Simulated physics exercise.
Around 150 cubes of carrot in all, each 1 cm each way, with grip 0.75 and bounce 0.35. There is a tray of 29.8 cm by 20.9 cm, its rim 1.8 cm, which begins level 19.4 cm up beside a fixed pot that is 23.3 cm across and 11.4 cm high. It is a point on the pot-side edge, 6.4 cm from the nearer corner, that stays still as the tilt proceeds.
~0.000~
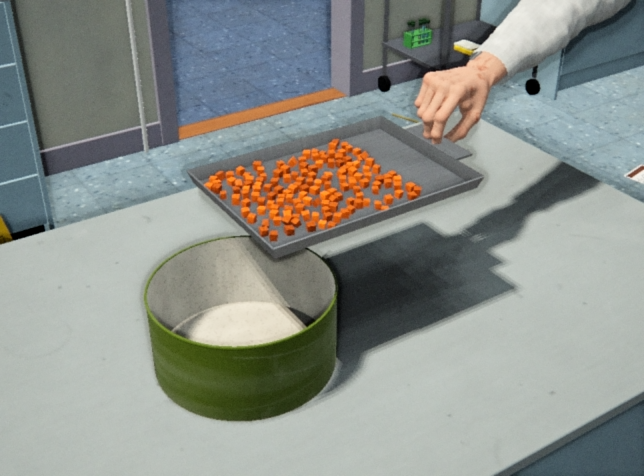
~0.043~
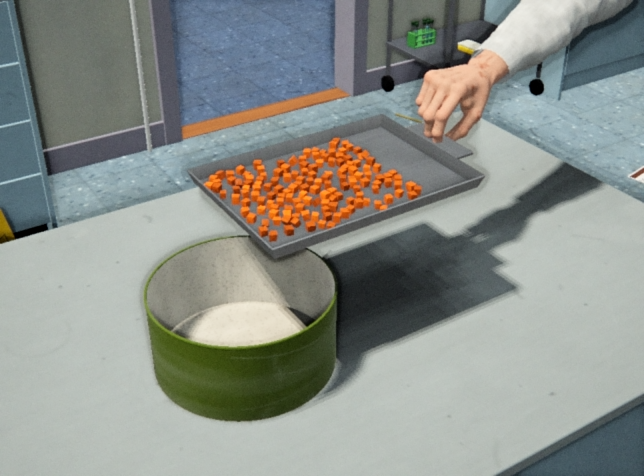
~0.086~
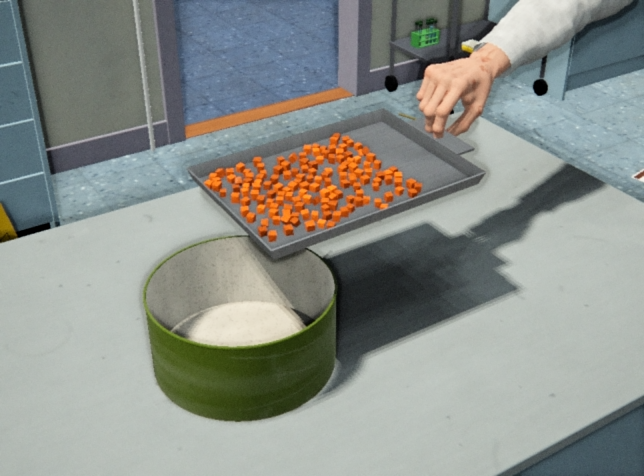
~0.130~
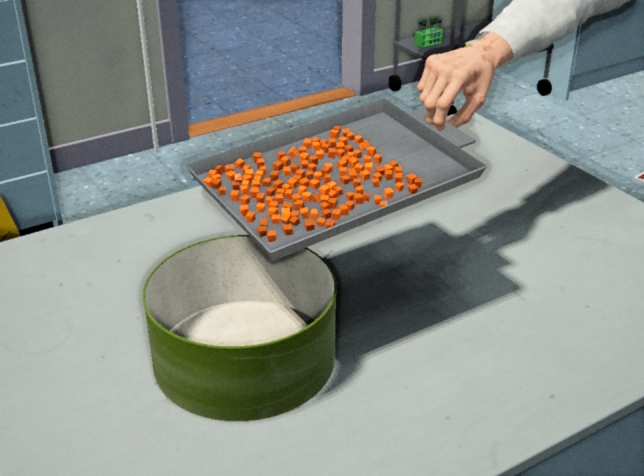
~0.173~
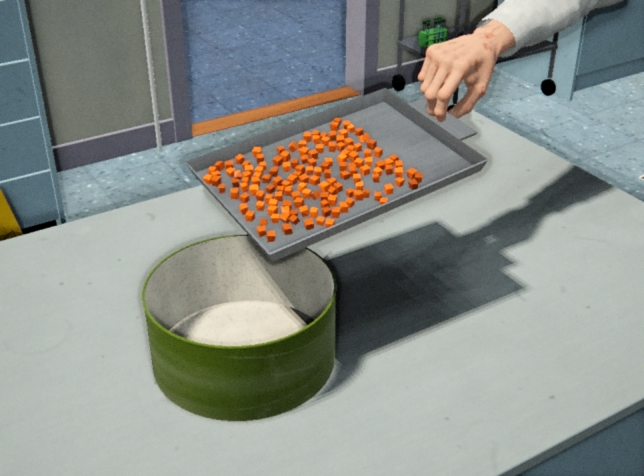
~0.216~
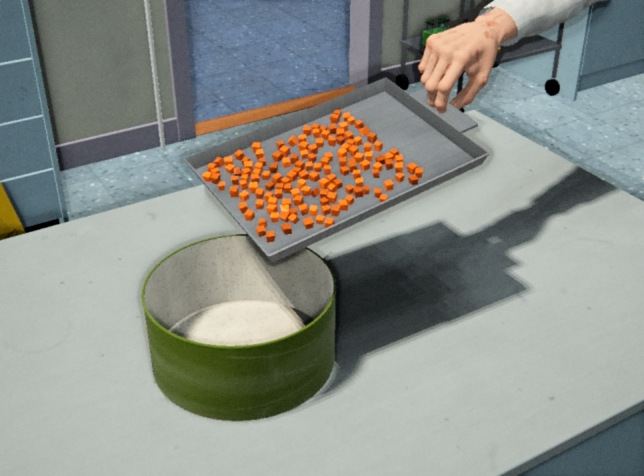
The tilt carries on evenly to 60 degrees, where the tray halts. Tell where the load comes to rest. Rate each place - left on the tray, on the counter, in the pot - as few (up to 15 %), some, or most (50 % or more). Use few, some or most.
Tray: Most; counter: Few; pot: Some.
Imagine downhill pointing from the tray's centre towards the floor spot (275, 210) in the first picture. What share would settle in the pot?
Estimate: Near 25 per cent.
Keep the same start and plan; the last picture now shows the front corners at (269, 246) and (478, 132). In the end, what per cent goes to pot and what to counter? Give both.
Pot 25 % / counter 10 %.
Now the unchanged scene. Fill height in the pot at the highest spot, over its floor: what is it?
About 1.5 centimetres.
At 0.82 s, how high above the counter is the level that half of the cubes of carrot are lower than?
I'd put it near 24 cm.
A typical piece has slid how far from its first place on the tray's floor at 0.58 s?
By then it sits near 1 cm from where it began.
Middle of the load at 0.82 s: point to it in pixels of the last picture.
Near pixel (276, 202).
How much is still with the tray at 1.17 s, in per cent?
65 %, give or take.
After 0.58 s, tilt 35 degrees; the tray holds 100 %, the pot 0 %.
Then, at 0.82 s, tilt 51 degrees; the tray holds 100 %, the pot 0 %.
After 1.17 s, tilt 60 degrees; the tray holds 65 %, the pot 25 %.
By 2.4 s all is still; tray 65 %, counter 5 %, pot 30 %.
